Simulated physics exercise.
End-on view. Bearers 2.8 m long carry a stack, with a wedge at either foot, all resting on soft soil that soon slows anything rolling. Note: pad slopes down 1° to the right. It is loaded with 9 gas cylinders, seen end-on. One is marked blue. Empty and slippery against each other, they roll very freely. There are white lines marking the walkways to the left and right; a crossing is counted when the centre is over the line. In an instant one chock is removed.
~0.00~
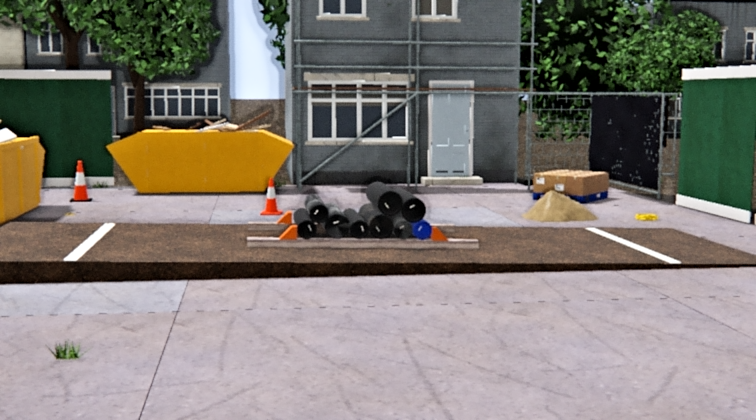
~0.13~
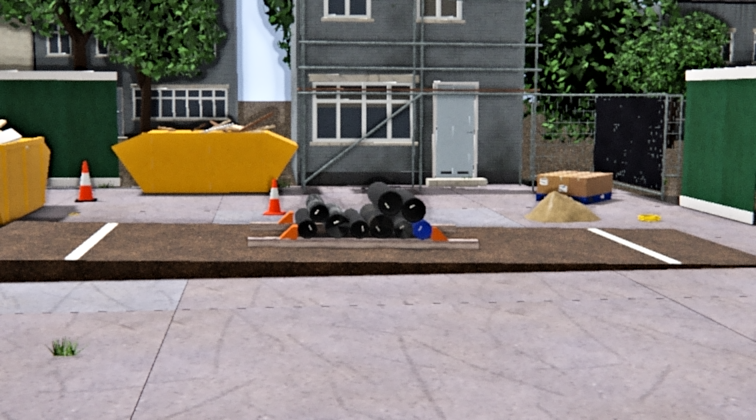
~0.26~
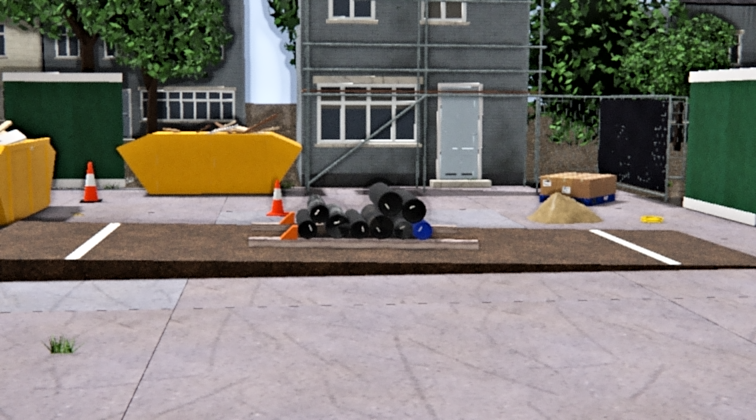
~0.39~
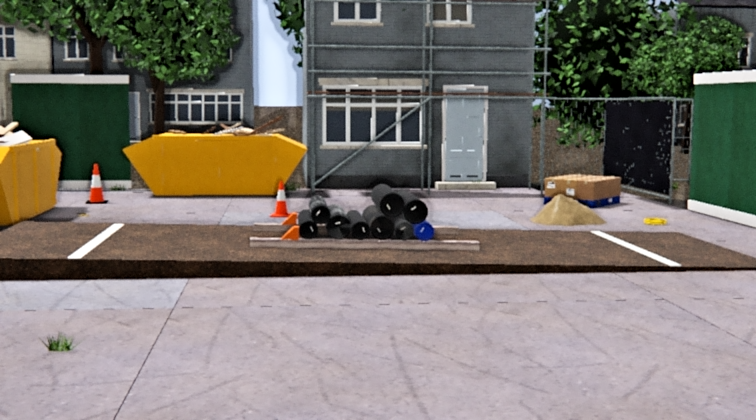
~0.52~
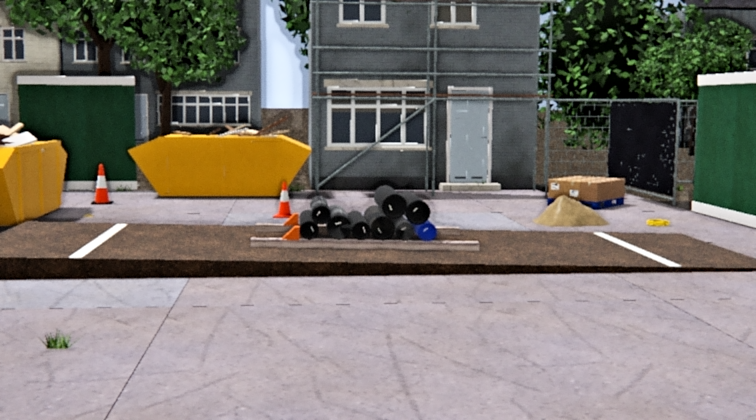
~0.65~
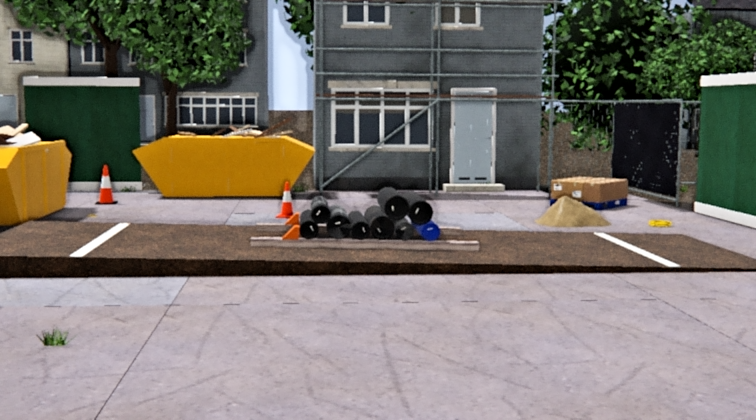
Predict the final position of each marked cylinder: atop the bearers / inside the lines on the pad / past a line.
Final position: Inside the lines on the pad.
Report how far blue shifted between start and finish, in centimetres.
Moved: Blue 180.
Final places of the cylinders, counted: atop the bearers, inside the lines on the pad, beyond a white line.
Counts in the order asked: 4, 5, 0.
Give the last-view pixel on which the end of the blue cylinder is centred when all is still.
You'll find it at roughly (567, 243) in the final picture.
After 0.9 s, blue is on the bearers, 45 cm from the bearers' right end, rolling right; 0 over a line so far.
After 1.2 s, blue is on the bearers, 25 cm from the bearers' right end, rolling right; 0 over a line so far.
After 1.4 s, blue is on the bearers, 10 cm from the bearers' right end, rolling right; 0 over a line so far.
After 1.7 s, blue is off the bearers, 200 cm short of the right line, rolling right; 0 over a line so far.
At rest (10.0 s), blue is off the bearers, 100 cm short of the right line; 0 over a line so far.
